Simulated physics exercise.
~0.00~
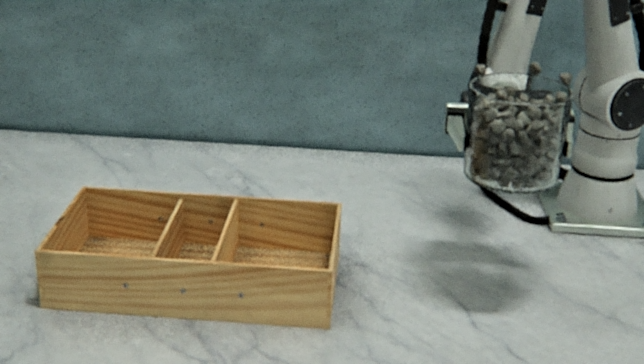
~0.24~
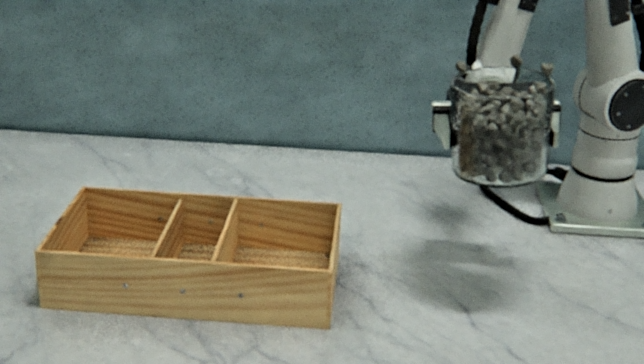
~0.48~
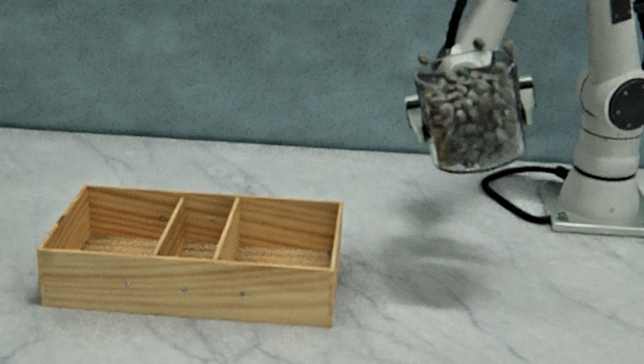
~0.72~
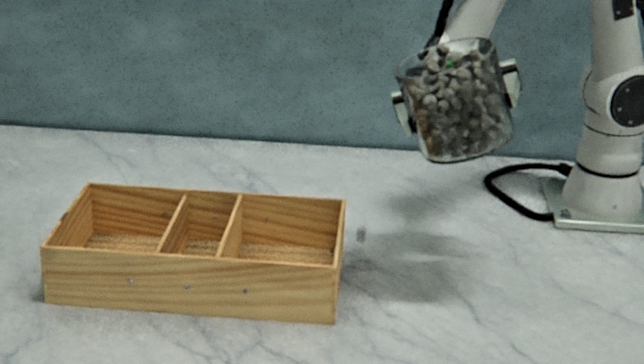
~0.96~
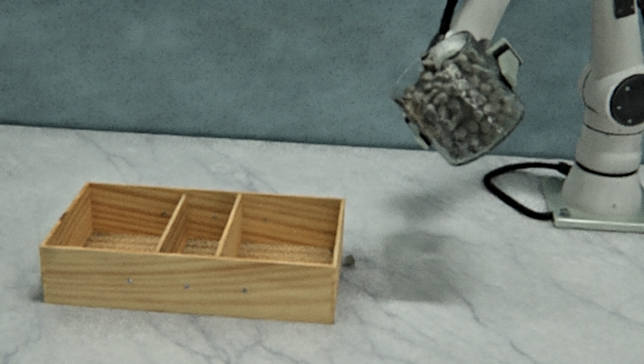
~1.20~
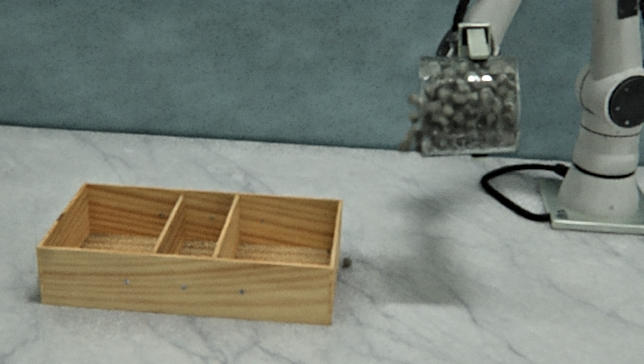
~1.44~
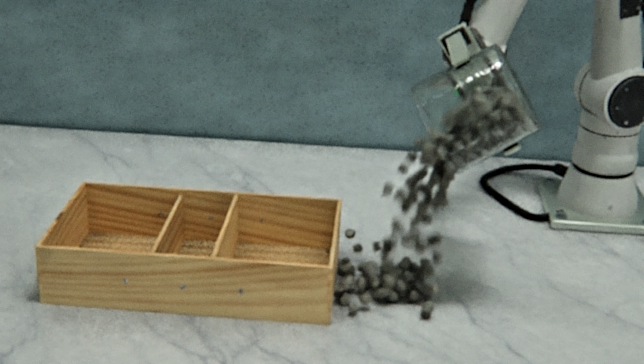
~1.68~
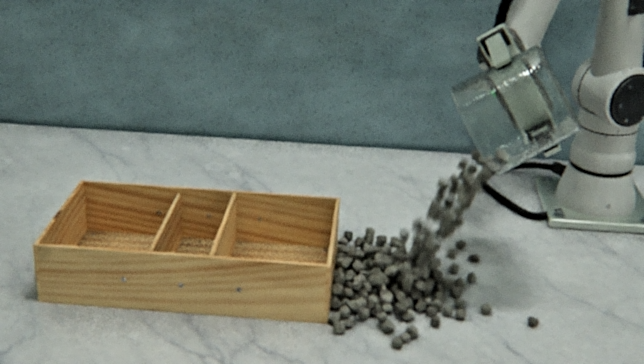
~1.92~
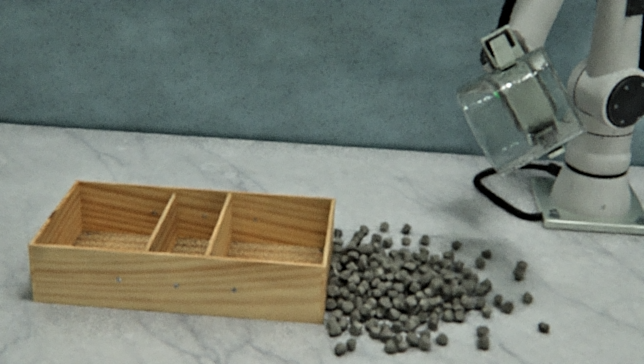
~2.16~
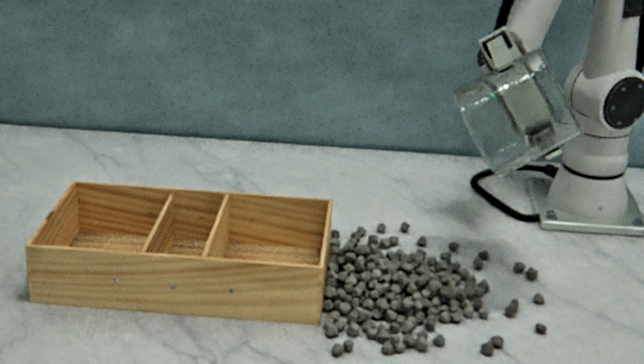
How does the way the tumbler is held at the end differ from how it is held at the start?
At the start the robot arm holds the tumbler upright, but by the end it is tipped upside down, with its mouth angled toward the table.
